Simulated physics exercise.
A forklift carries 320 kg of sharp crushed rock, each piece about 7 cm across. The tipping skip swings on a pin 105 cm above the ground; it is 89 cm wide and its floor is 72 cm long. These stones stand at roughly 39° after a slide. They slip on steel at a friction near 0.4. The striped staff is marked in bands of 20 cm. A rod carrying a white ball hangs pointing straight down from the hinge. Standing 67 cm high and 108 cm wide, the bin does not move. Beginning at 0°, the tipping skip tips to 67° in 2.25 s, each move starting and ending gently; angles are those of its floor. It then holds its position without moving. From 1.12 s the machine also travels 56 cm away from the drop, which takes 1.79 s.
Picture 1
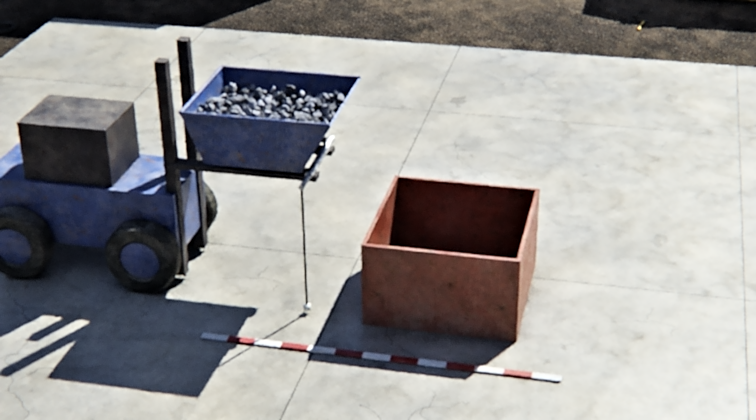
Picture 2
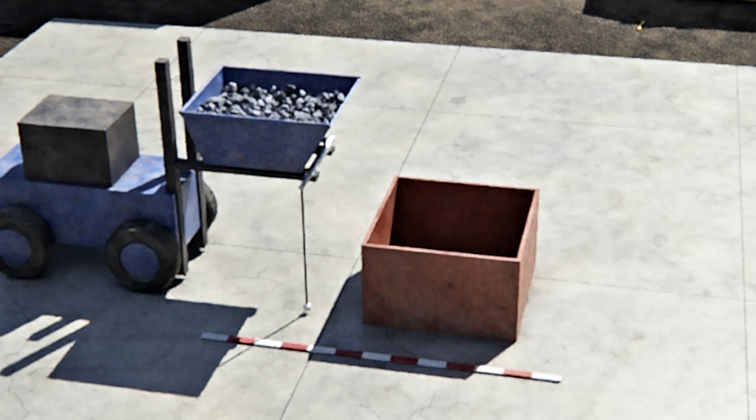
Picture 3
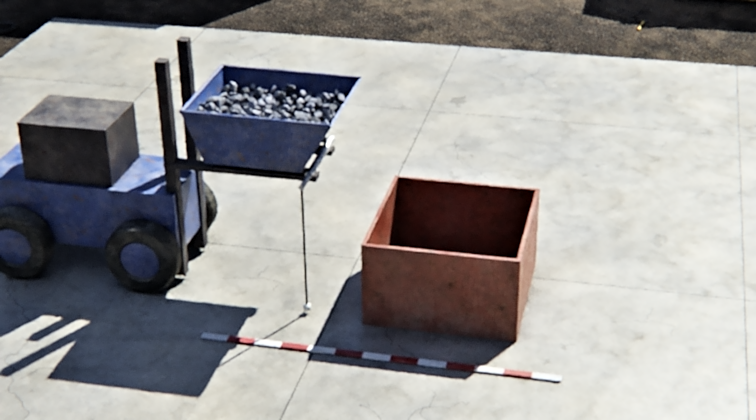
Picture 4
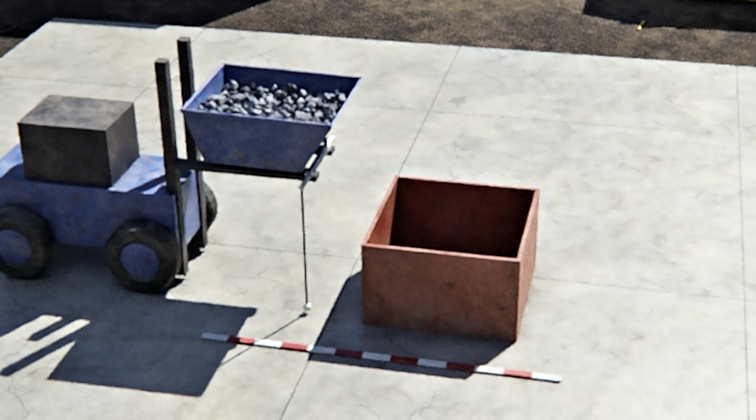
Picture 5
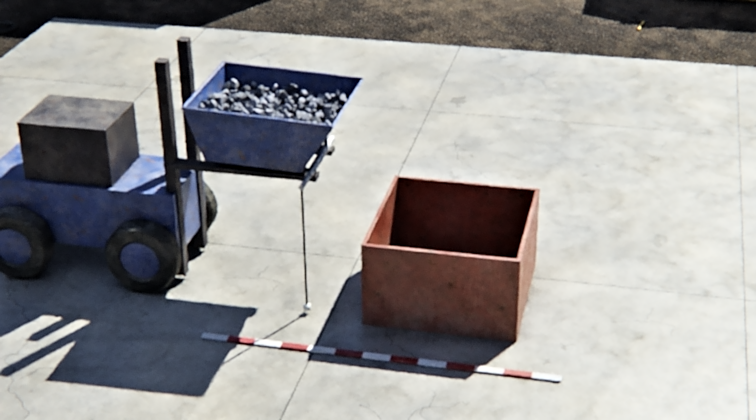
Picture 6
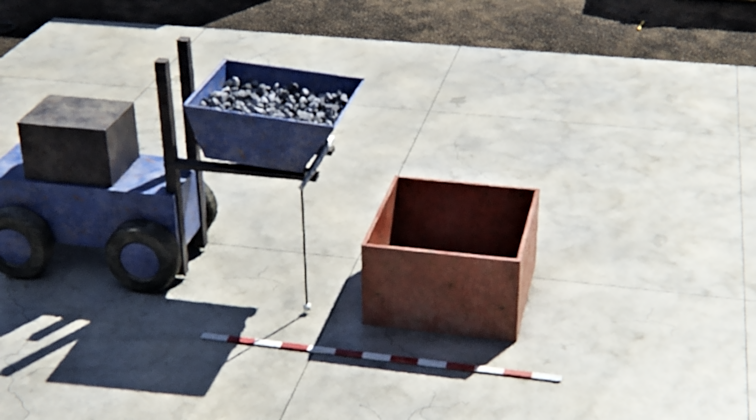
To begin with, a blue forklift on pale concrete holds a blue skip of dark crushed rock level, left of an open rust-red bin, with a rod and white ball hanging below. The skip then tilts very slightly, while the rocks stay heaped inside and the forklift stays still.
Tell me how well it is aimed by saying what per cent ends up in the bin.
Around 0 per cent ends up there.
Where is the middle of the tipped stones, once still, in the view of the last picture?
Somewhere near pixel (351, 285).
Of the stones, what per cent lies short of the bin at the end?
Roughly 25 per cent.
A little later the floor is at 57°; 100 % in the tipping skip; the foremost stones are at (357, 154).
Then the floor is at 67°; 92 % in the tipping skip, 7 % short of the bin, 1 % in the bin; the foremost stones are at (420, 282).
Later still the floor is at 67°; 80 % in the tipping skip, 18 % short of the bin, 2 % in the bin, 1 % beside or beyond the bin; the foremost stones are at (465, 299).
In the end the floor is at 67°; 72 % in the tipping skip, 26 % short of the bin, 2 % in the bin, 1 % beside or beyond the bin; the foremost stones are at (467, 300).
